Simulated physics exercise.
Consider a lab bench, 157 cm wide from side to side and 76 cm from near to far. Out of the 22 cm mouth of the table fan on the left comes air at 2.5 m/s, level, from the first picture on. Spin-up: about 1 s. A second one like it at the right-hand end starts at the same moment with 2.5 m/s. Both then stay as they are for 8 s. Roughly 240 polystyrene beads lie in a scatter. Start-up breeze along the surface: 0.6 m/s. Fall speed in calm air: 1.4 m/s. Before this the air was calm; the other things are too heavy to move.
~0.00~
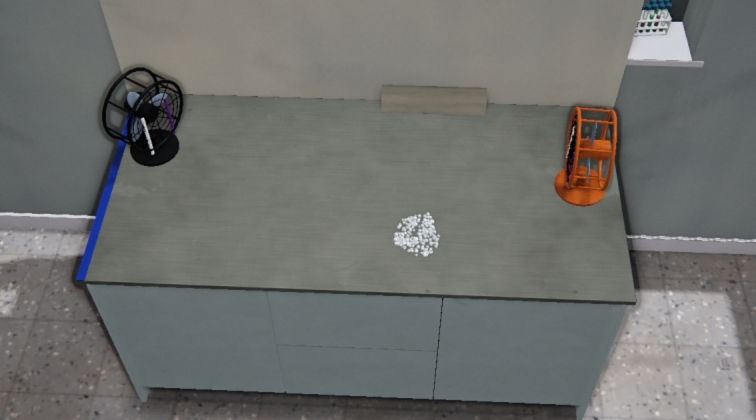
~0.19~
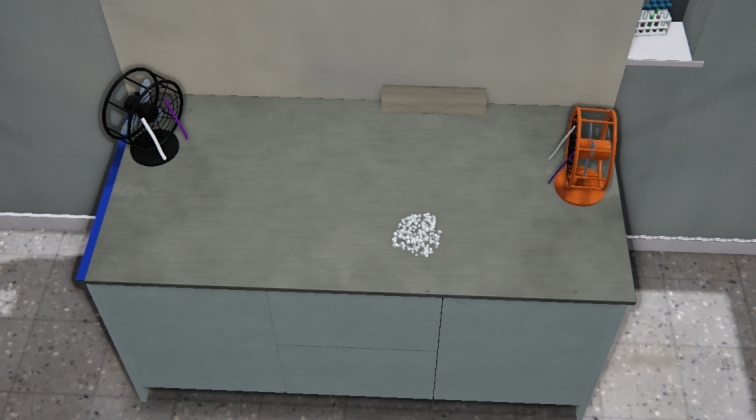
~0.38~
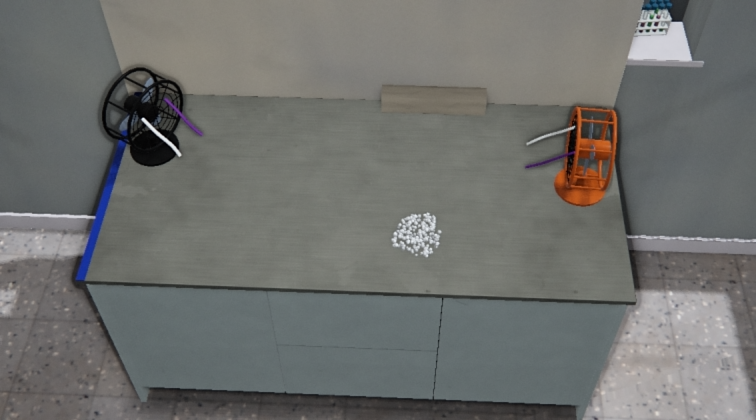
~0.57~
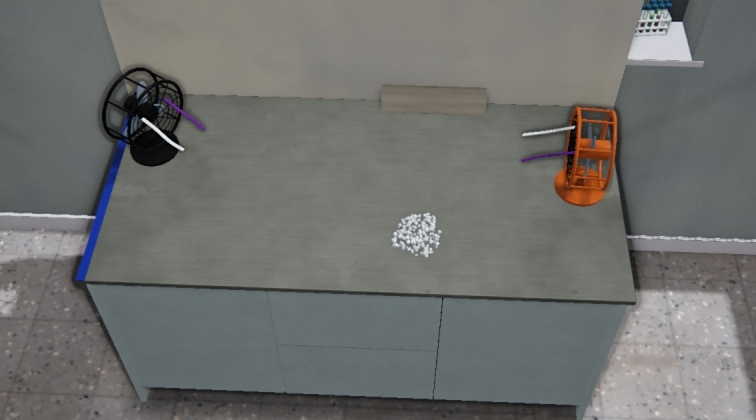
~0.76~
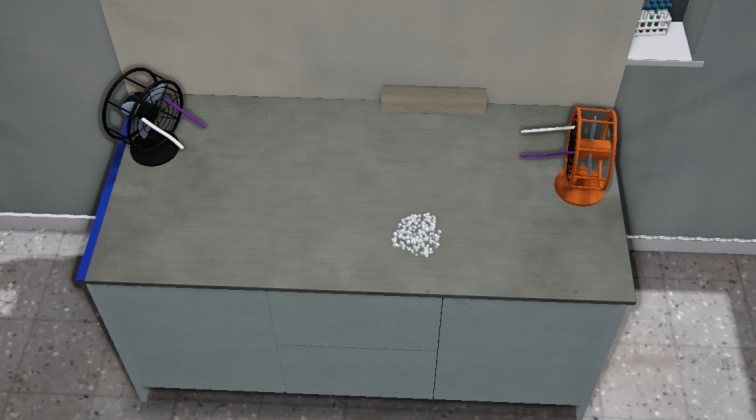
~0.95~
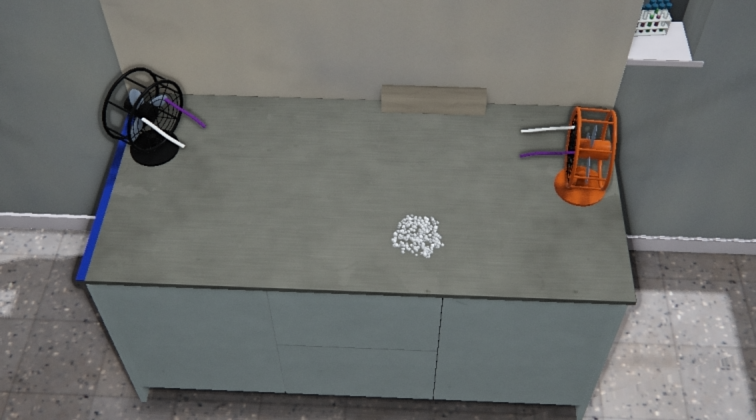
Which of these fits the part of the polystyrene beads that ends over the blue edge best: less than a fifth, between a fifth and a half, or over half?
The count ends up below one fifth.
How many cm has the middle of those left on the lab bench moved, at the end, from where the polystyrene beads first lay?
The middle is roughly 5 cm from where it started.
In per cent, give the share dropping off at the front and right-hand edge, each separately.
About 30 per cent at the front edge and 0 per cent at the right-hand edge.
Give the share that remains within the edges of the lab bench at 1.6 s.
Estimate: Around 100 percent.
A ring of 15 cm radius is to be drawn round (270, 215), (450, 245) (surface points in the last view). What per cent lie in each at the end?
0 %, 50 %.
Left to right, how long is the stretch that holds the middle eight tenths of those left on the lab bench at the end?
I'd say close to 30 cm.
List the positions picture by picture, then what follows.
In the first picture, the middle of the polystyrene beads is near (418, 235), none has stirred yet, the mouth of the table fan is at (144, 110) and that of the second one at (590, 149).
In the second picture, the middle of the polystyrene beads is near (418, 235), none has stirred yet and the blue edge is centred on (108, 178).
In the third picture, the middle of the polystyrene beads is near (418, 235), none has stirred yet and the top of a plank is at (434, 92).
In the fourth picture, the middle of the polystyrene beads is near (418, 235) and none has stirred yet.
In the fifth picture, the middle of the polystyrene beads is near (418, 235) and none has stirred yet.
In the sixth picture, the middle of the polystyrene beads is near (416, 239), the farthest in sight from the table fan is at (442, 245) and about 5 % have left their places.
After 1.6 s the count stands so, 0 % are over the blue edge; the middle of those left on the top is near (471, 267).
After 2.6 s the count stands so, 0 % are over the blue edge; the middle of those left on the top is near (427, 253).
After 4.4 s the count stands so, 0 % are over the blue edge; the middle of those left on the top is near (420, 250).
After 8.0 s, at the end, 0 % are over the blue edge; the middle of those left on the top is near (427, 253).
